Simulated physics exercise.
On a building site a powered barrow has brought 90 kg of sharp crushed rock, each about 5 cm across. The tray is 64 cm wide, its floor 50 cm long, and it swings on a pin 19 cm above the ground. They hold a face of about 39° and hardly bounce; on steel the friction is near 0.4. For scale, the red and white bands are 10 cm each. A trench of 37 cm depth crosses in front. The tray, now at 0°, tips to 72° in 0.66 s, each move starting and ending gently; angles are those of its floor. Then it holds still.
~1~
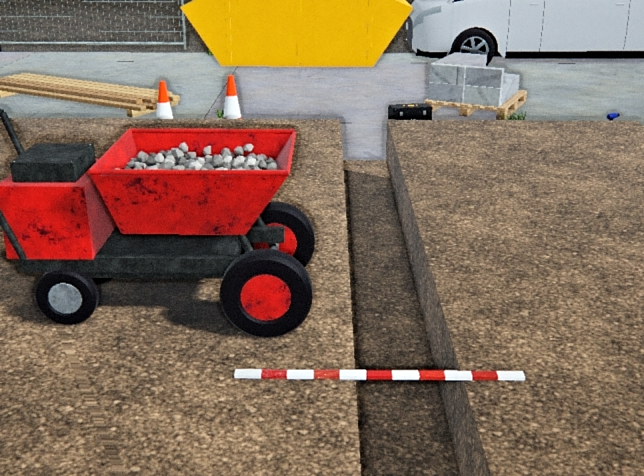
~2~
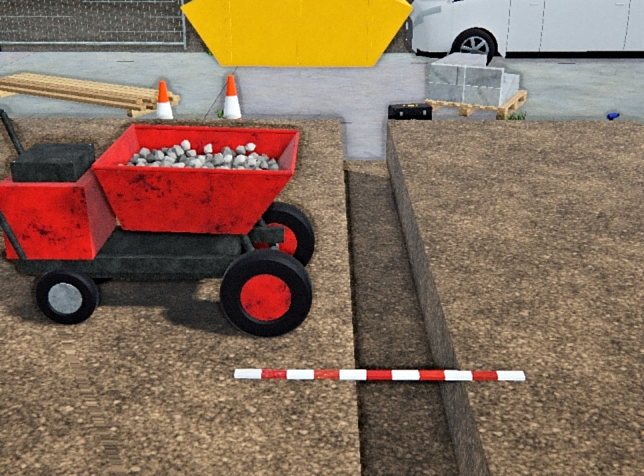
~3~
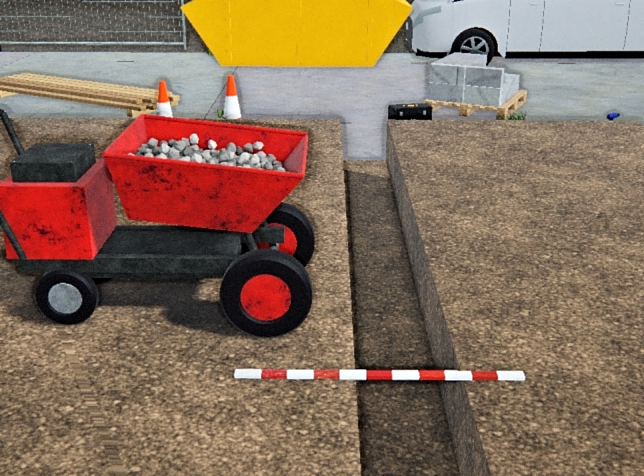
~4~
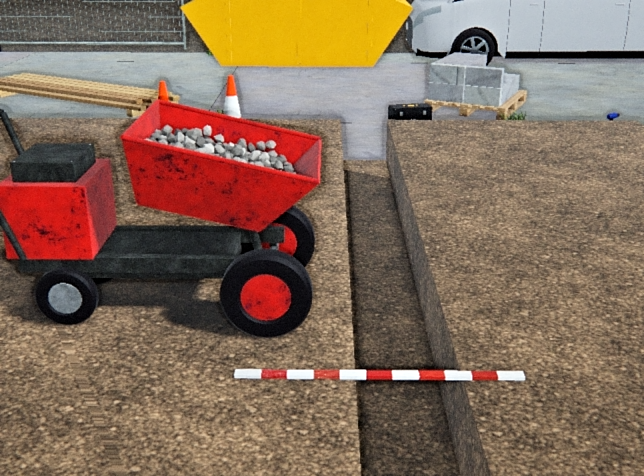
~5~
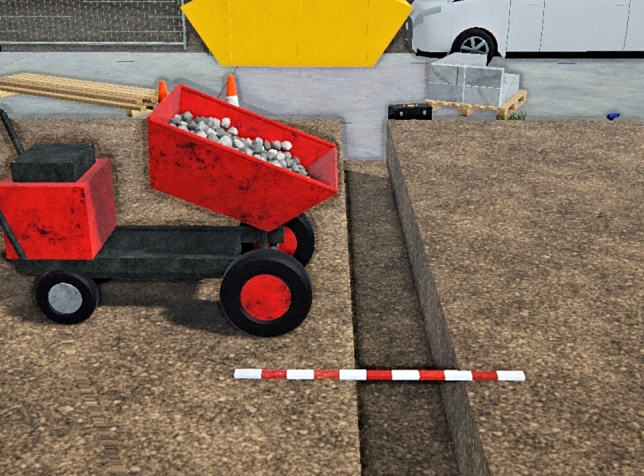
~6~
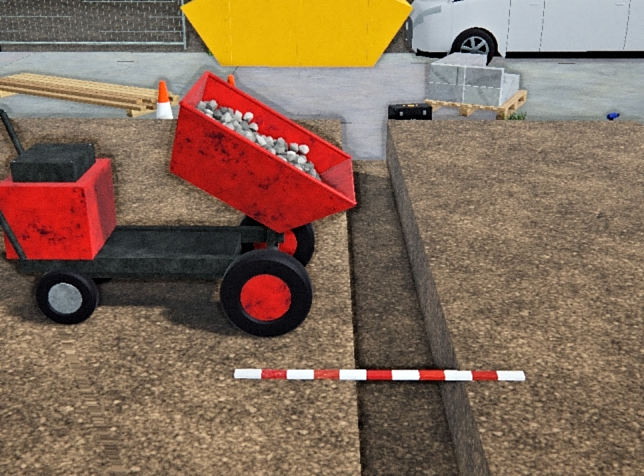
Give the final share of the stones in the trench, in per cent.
Roughly 48 per cent ends in the trench.
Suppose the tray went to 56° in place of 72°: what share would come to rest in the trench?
In that case some 15 per cent.
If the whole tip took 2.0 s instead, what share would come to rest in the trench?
In that case some 70 per cent.
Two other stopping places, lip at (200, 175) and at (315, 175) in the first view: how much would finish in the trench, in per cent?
Near 70 per cent from the first place, 25 from the second.
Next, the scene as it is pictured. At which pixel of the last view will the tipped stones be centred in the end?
Near (433, 357).
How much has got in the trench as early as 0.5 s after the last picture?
Some 20 per cent.
Then, 0.2 s after the last picture the floor is at 61°, 100 % in the tray; the foremost stones are at (375, 233).
Then, 0.5 s after the last picture the floor is at 72°, 76 % in the tray, 18 % in the trench, 6 % past the trench; the foremost stones are at (472, 300).
Then, 0.8 s after the last picture the floor is at 72°, 31 % in the tray, 31 % in the trench, 38 % past the trench; the foremost stones are at (594, 301).
Then, 2.8 s after the last picture the floor is at 72°, 13 % in the tray, 48 % in the trench, 38 % past the trench; the foremost stones are past the picture's edge.
